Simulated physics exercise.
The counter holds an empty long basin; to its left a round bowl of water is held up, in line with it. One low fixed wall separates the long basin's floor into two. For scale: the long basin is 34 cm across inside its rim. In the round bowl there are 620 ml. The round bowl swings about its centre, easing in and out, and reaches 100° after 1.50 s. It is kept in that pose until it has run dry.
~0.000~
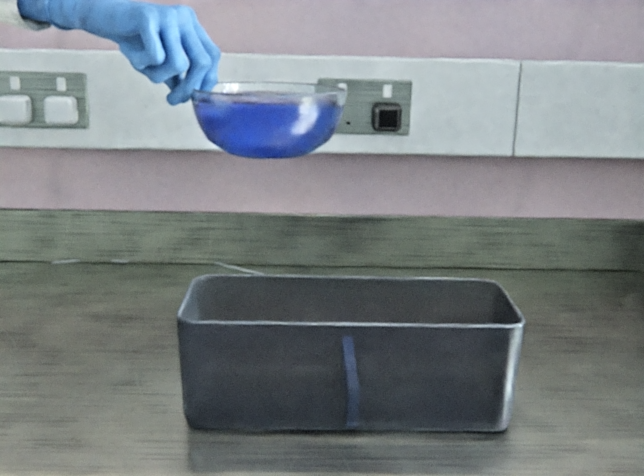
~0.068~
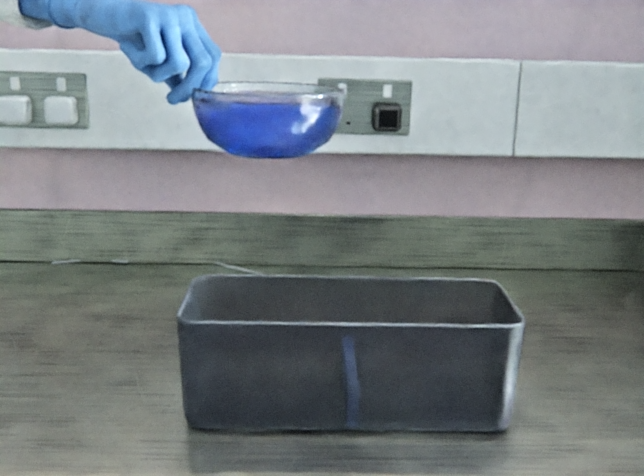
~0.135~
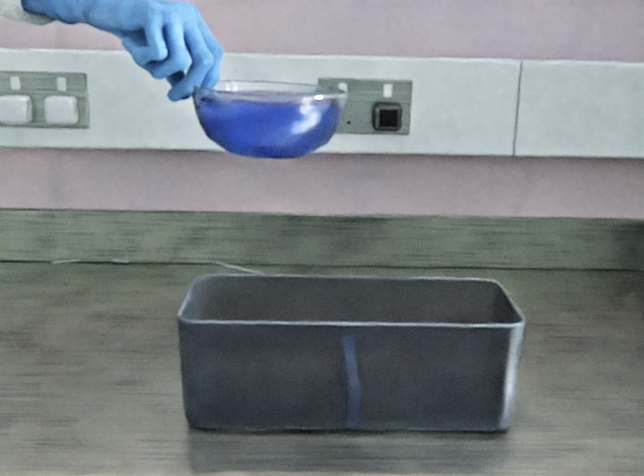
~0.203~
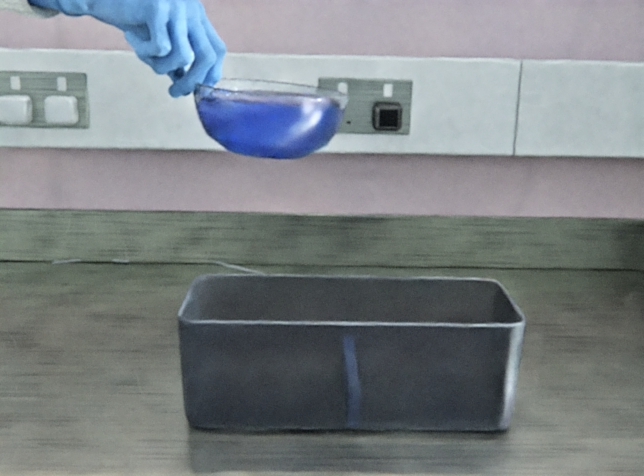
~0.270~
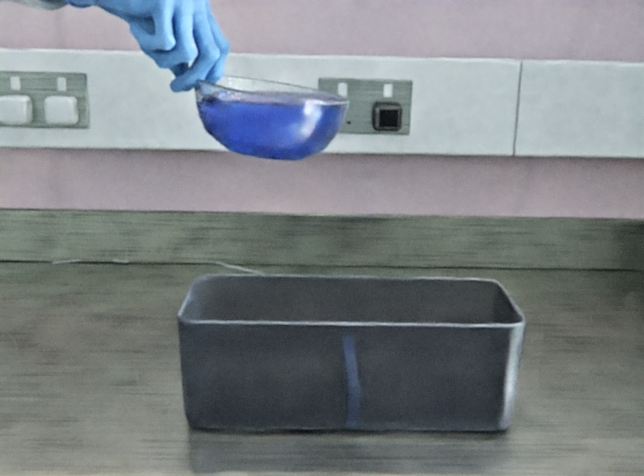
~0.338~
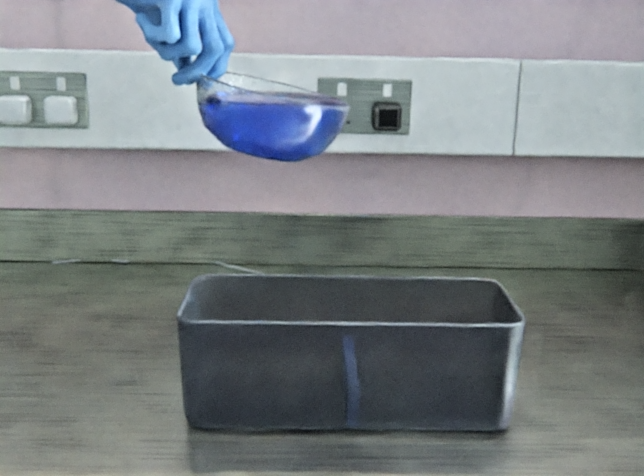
A blue-gloved hand slightly tilts a glass bowl of blue liquid rightward above a basin.
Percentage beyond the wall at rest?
90 per cent.
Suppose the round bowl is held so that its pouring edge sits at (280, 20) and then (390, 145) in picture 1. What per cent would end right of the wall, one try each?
Result: 65 per cent, then 100 per cent.
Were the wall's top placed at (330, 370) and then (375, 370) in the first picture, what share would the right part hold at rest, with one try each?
Roughly 90 per cent, then 70 per cent.
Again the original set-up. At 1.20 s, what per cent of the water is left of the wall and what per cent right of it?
Around 4 on the left and around 84 on the right.
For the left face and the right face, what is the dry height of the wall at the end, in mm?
Looks like roughly 42 mm on the left and roughly 18 mm on the right.
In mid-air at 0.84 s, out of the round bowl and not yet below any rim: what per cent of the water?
Roughly 38 percent.
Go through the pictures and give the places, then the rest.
In the first frame, it leans 0°; its right rim is at (344, 92); the water meets the walls at (196, 96) and (341, 100); the long basin's rim runs from (186, 298) to (511, 303); the wall's top is at (350, 360).
In the second frame, it leans 1°; its right rim is at (345, 93); the water meets the walls at (197, 97) and (341, 100).
In the third frame, it leans 2°; its right rim is at (345, 95); the water meets the walls at (198, 96) and (342, 101).
In the fourth frame, it leans 4°; its right rim is at (346, 98); the water meets the walls at (199, 96) and (343, 101).
In the fifth frame, it leans 8°; its right rim is at (347, 103); the water meets the walls at (201, 96) and (344, 101).
In the sixth frame, it leans 12°; its right rim is at (348, 108); the water meets the walls at (202, 96) and (346, 102).
By 0.84 s the tilt is 59° and 38 per cent is still to pour, 1 is left of the wall and 24 right of it.
By 1.20 s the tilt is 91° and 3 per cent is still to pour, 4 is left of the wall and 84 right of it.
By 1.58 s the tilt is 100° and 0 per cent is still to pour, 8 is left of the wall and 90 right of it.
By 2.00 s the tilt is 100° and 0 per cent is still to pour, 8 is left of the wall and 90 right of it.
At rest 8 per cent lies left of the wall, 90 right of it and 2 outside.
